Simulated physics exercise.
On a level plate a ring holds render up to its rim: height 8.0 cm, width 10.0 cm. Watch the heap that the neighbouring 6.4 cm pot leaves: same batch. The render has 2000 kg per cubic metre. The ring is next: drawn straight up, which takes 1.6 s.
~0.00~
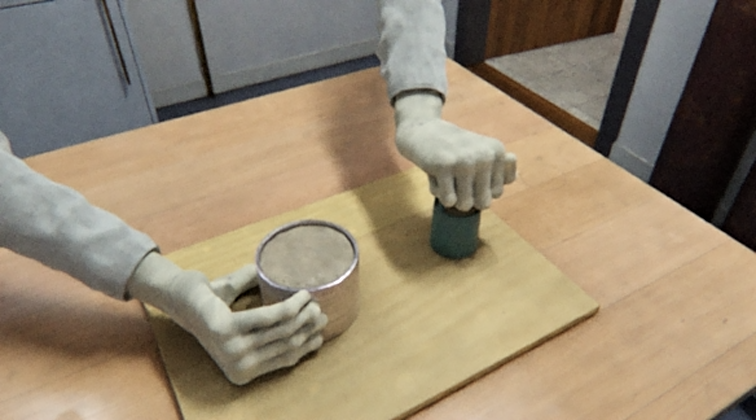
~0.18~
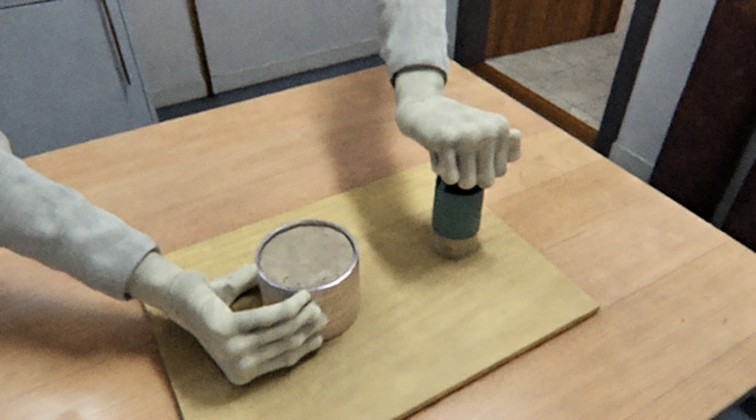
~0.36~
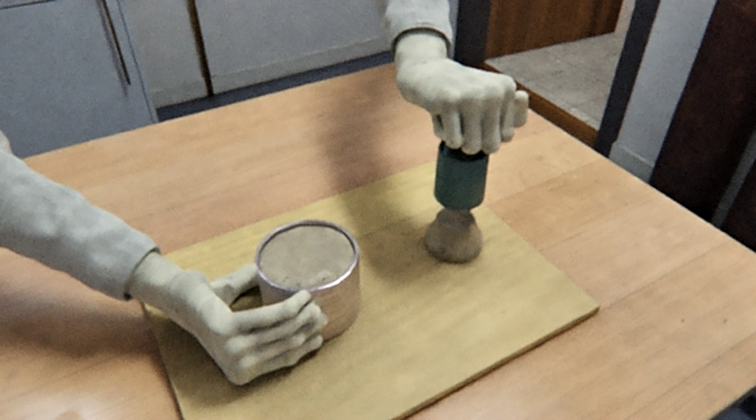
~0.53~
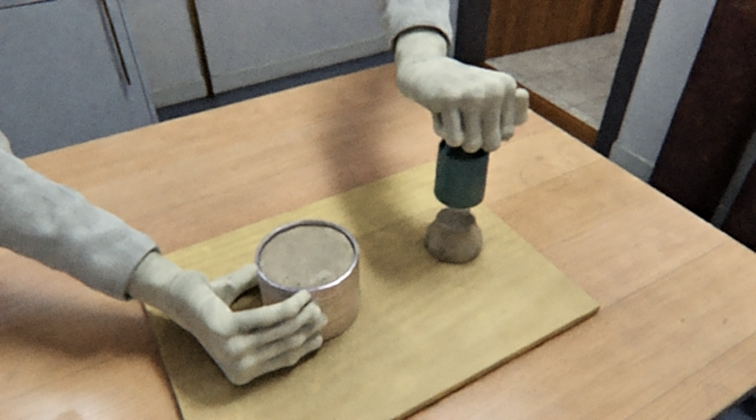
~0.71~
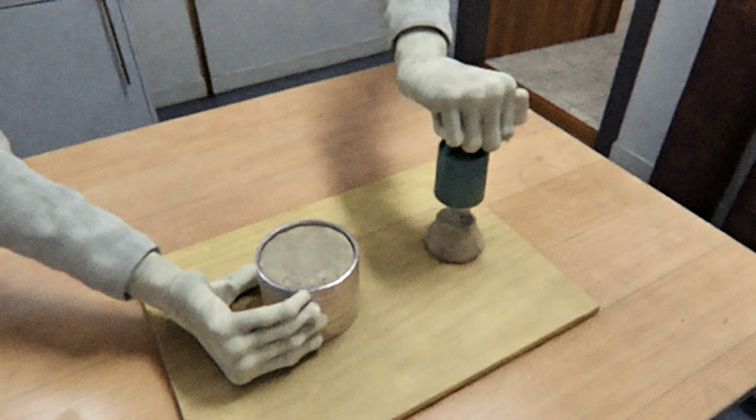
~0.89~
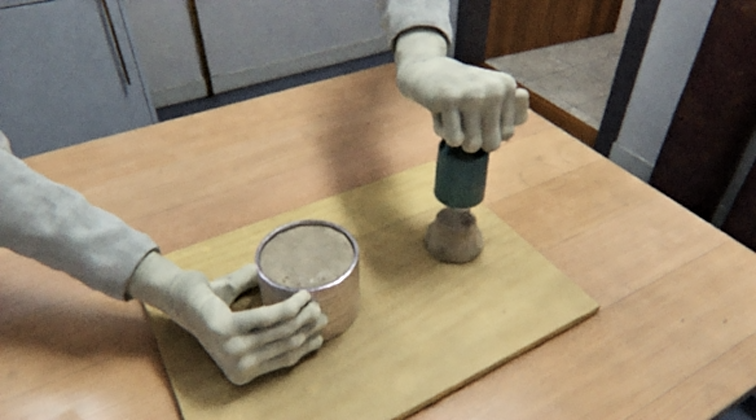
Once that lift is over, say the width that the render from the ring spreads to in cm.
About 15.0 cm.
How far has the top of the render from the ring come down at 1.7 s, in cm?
Near 2.5 centimetres.
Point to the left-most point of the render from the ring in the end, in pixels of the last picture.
Around (246, 315).
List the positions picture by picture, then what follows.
Middle of the pot's mouth at (458, 204), still down; middle of the ring's top at (307, 255), not yet moved, in the first picture.
Middle of the pot's mouth at (460, 184), raised 3.1 cm; middle of the ring's top at (307, 255), not yet moved, in the second picture.
Middle of the pot's mouth at (464, 150), raised 7.8 cm; the pot's heap 4.4 cm high and 7.6 cm wide, top at (456, 219); middle of the ring's top at (307, 255), not yet moved, in the third picture.
Middle of the pot's mouth at (464, 149), raised 8.0 cm; the pot's heap 4.4 cm high and 7.6 cm wide, top at (456, 220); middle of the ring's top at (307, 255), not yet moved, in the fourth picture.
Middle of the pot's mouth at (464, 149), raised 8.0 cm; the pot's heap 4.3 cm high and 7.7 cm wide, top at (456, 220); middle of the ring's top at (307, 255), not yet moved, in the fifth picture.
Middle of the pot's mouth at (464, 149), raised 8.0 cm; the pot's heap 4.3 cm high and 7.7 cm wide, top at (456, 220); middle of the ring's top at (307, 255), not yet moved, in the sixth picture.
After 1.3 s, the ring is up 2.0 cm; the render has come down 0.2 cm to 7.8 cm and is 11 cm wide.
After 1.7 s, the ring is up 5.1 cm; the render has come down 2.4 cm to 5.6 cm and is 15 cm wide.
After 2.1 s, the ring is up 8.2 cm; the render has come down 2.5 cm to 5.5 cm and is 15 cm wide.
After 2.6 s, the ring is clear; the render has come down 2.5 cm to 5.5 cm and is 15 cm wide.
After 2.9 s, at rest, the ring is clear; the render has come down 2.5 cm to 5.5 cm and is 15 cm wide.
